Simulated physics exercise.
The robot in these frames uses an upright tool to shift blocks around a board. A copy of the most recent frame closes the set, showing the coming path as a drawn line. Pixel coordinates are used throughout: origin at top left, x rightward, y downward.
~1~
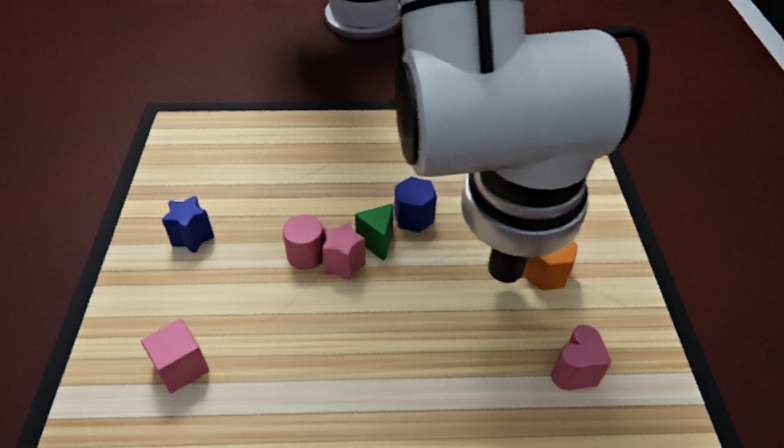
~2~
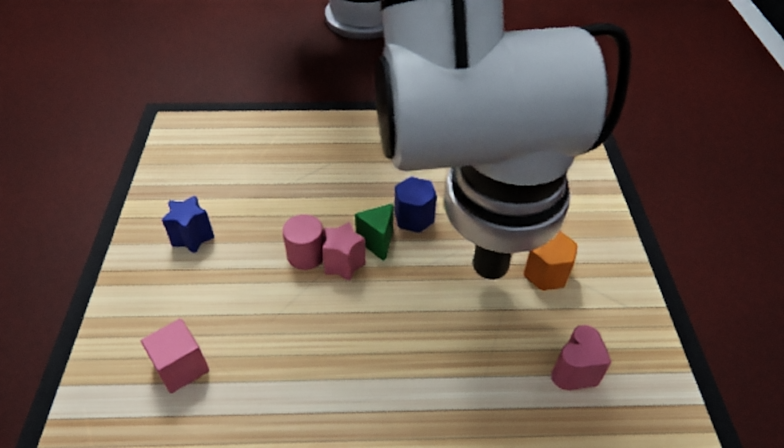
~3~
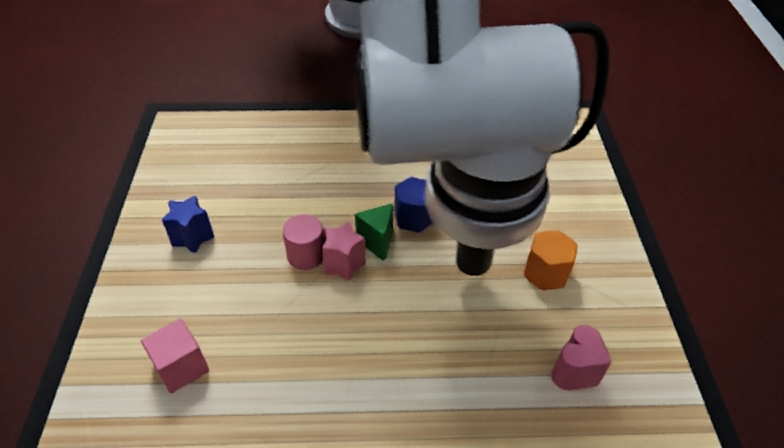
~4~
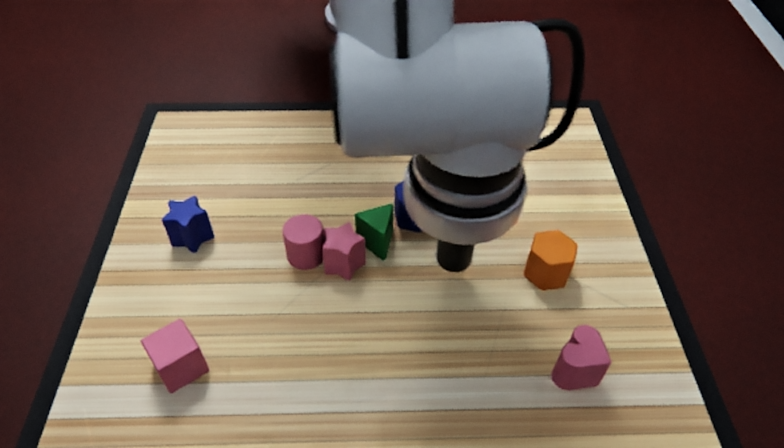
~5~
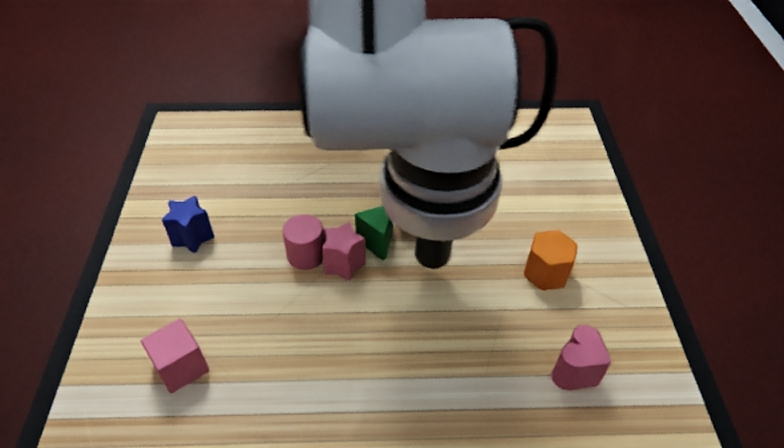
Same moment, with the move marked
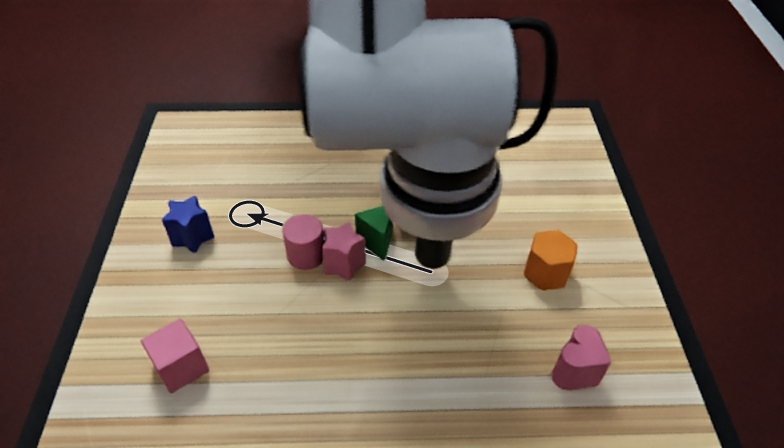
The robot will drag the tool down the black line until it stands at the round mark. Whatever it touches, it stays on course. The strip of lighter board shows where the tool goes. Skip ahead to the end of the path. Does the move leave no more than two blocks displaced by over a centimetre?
The answer is no.
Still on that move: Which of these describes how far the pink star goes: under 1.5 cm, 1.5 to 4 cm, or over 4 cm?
Between 1.5 and 4 cm.
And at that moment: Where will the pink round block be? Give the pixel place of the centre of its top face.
At the end it should sit near (280, 231).
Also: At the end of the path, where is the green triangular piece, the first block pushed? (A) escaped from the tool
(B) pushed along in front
(A)
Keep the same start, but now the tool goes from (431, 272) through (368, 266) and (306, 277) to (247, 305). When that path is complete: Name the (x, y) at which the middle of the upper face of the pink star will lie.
I expect it at (254, 241).
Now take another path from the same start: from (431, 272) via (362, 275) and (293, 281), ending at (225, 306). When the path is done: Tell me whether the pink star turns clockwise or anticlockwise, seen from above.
Watching from overhead, you'd notice the pink star rotating clockwise.
Drawn move, from (431, 272) directly to (247, 214).
On the path given first. One third of the way, tool (365, 235); pink round block (298, 228); pink star (336, 239); green triangular piece (357, 203), turned 50° clockwise.
Two thirds of the way, tool (302, 216); pink round block (280, 231); pink star (319, 239), turned 45° anticlockwise; green triangular piece (344, 195), turned 100° clockwise.
At the end, tool (243, 198); pink round block (280, 231); pink star (319, 239), turned 45° anticlockwise; green triangular piece (344, 195), turned 100° clockwise; blue hexagon still.
